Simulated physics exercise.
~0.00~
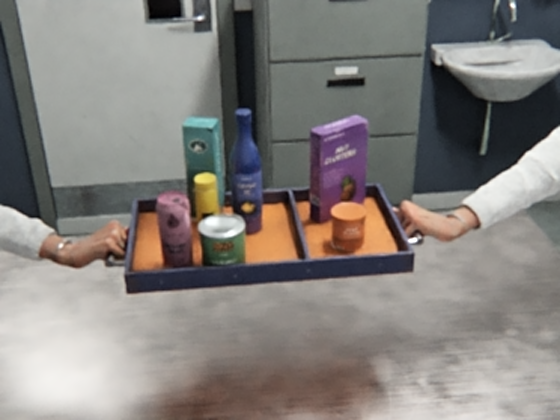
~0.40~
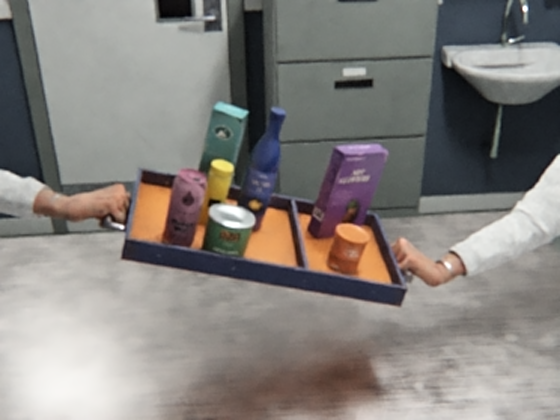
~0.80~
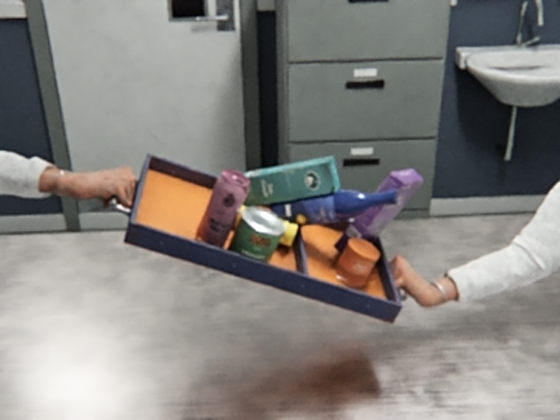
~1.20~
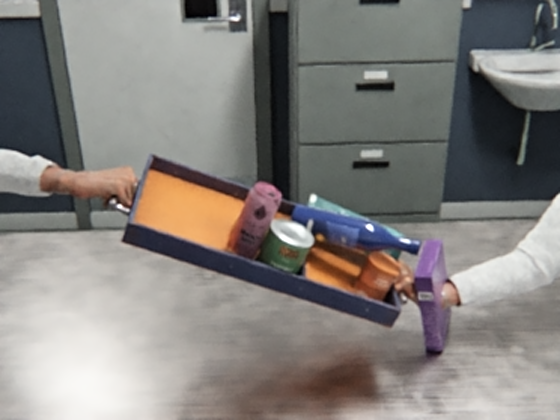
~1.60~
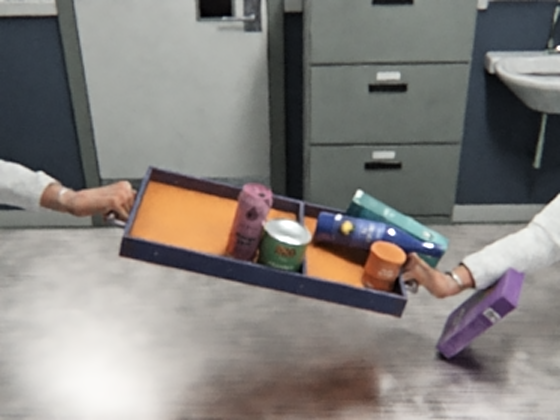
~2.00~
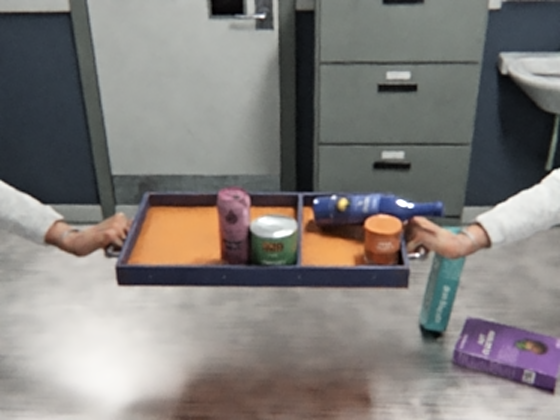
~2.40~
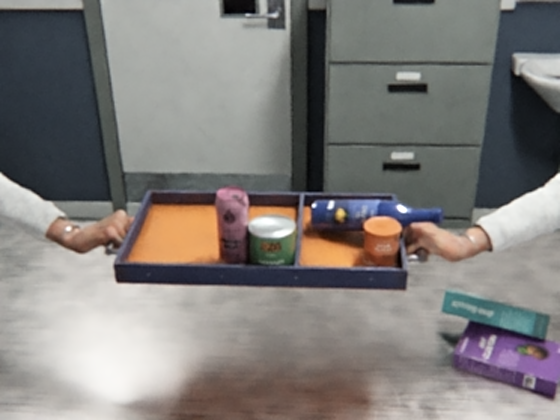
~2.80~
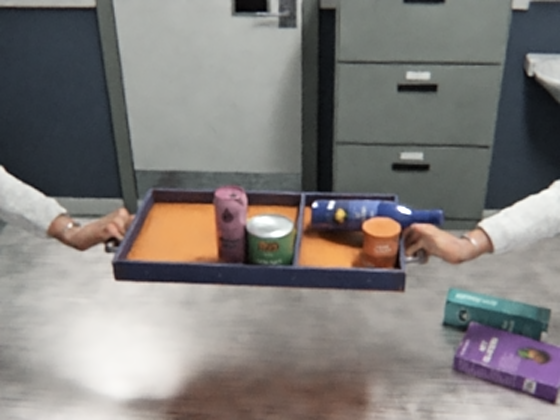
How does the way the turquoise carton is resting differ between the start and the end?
At the start the turquoise carton stands upright on the tray, and at the end it lies on its side on the grey surface below, by the purple packet.
